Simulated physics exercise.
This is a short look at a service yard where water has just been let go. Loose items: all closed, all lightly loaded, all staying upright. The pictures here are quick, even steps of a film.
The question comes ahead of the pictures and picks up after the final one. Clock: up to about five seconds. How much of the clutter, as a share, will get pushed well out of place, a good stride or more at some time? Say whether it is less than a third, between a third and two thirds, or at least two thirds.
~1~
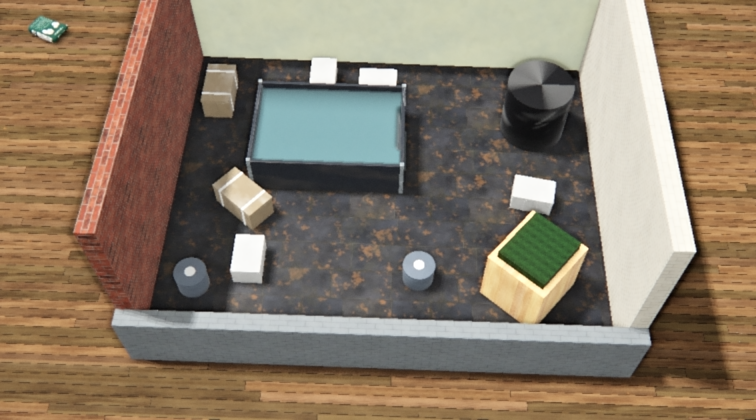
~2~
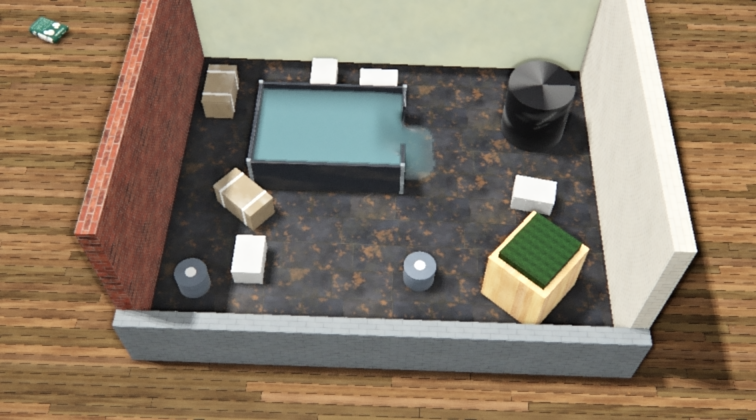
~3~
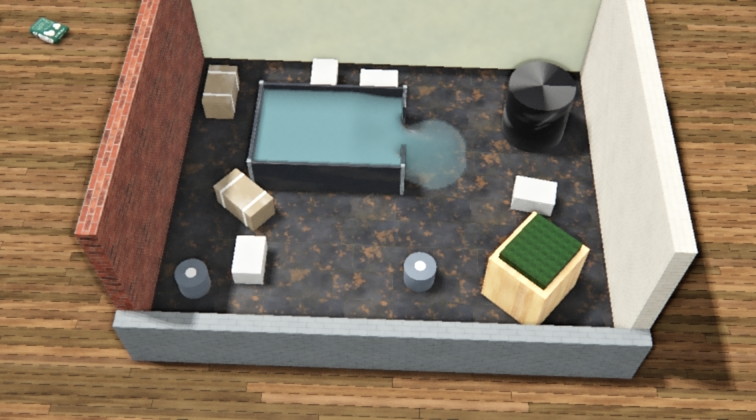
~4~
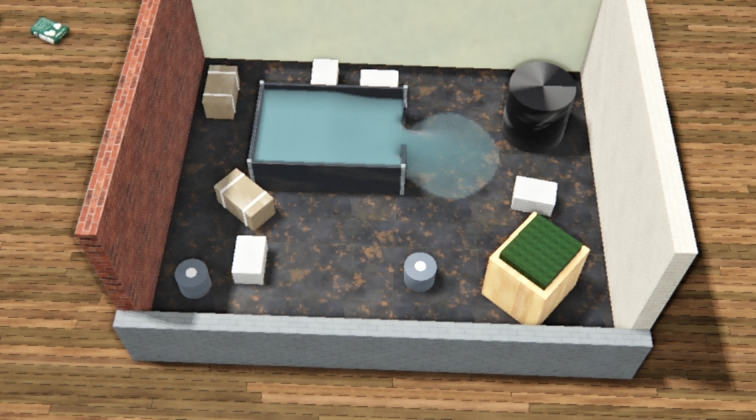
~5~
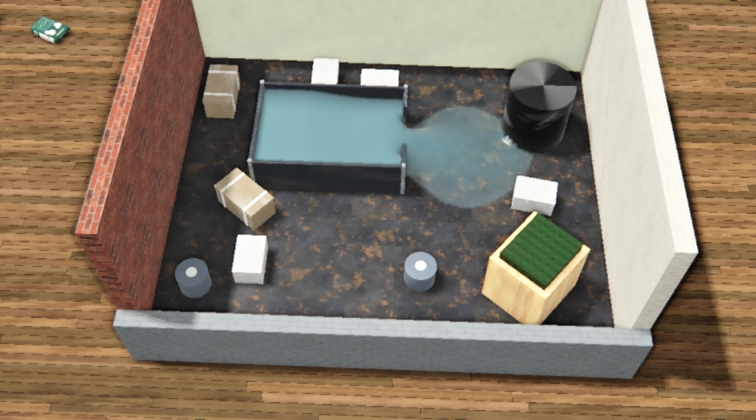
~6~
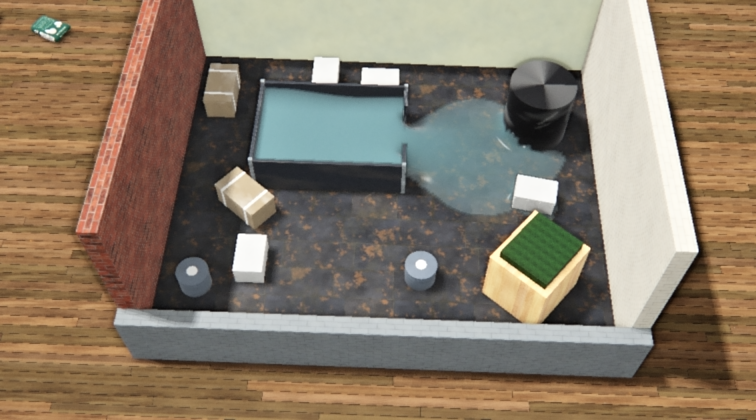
It is less than a third.
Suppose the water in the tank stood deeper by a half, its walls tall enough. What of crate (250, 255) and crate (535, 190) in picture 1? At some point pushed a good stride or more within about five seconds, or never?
Taking them in order, didn't get there and then went the full length.
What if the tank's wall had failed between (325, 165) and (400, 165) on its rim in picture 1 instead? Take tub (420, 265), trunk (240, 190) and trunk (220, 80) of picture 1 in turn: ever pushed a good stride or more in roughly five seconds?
First covers that distance, second stays short of it, third stays short of it.
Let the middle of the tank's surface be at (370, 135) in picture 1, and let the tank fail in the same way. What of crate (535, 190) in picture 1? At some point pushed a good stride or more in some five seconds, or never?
Covered that distance.
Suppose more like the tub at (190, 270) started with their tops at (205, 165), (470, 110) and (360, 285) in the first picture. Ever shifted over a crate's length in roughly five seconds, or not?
Okay, in order the twins go nowhere much, a long way, nowhere much.
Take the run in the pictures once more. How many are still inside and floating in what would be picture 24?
1 of them.
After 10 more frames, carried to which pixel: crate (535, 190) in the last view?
The top ends up somewhere near (586, 233).
A moment on, 0 of 8 are well off their spots; 0 afloat.
Next, 1 of 8 are well off their spots; 1 afloat.
Later, 1 of 8 are well off their spots; 1 afloat.
In the end, 1 of 8 are well off their spots, and 1 have been at some point; 1 afloat.
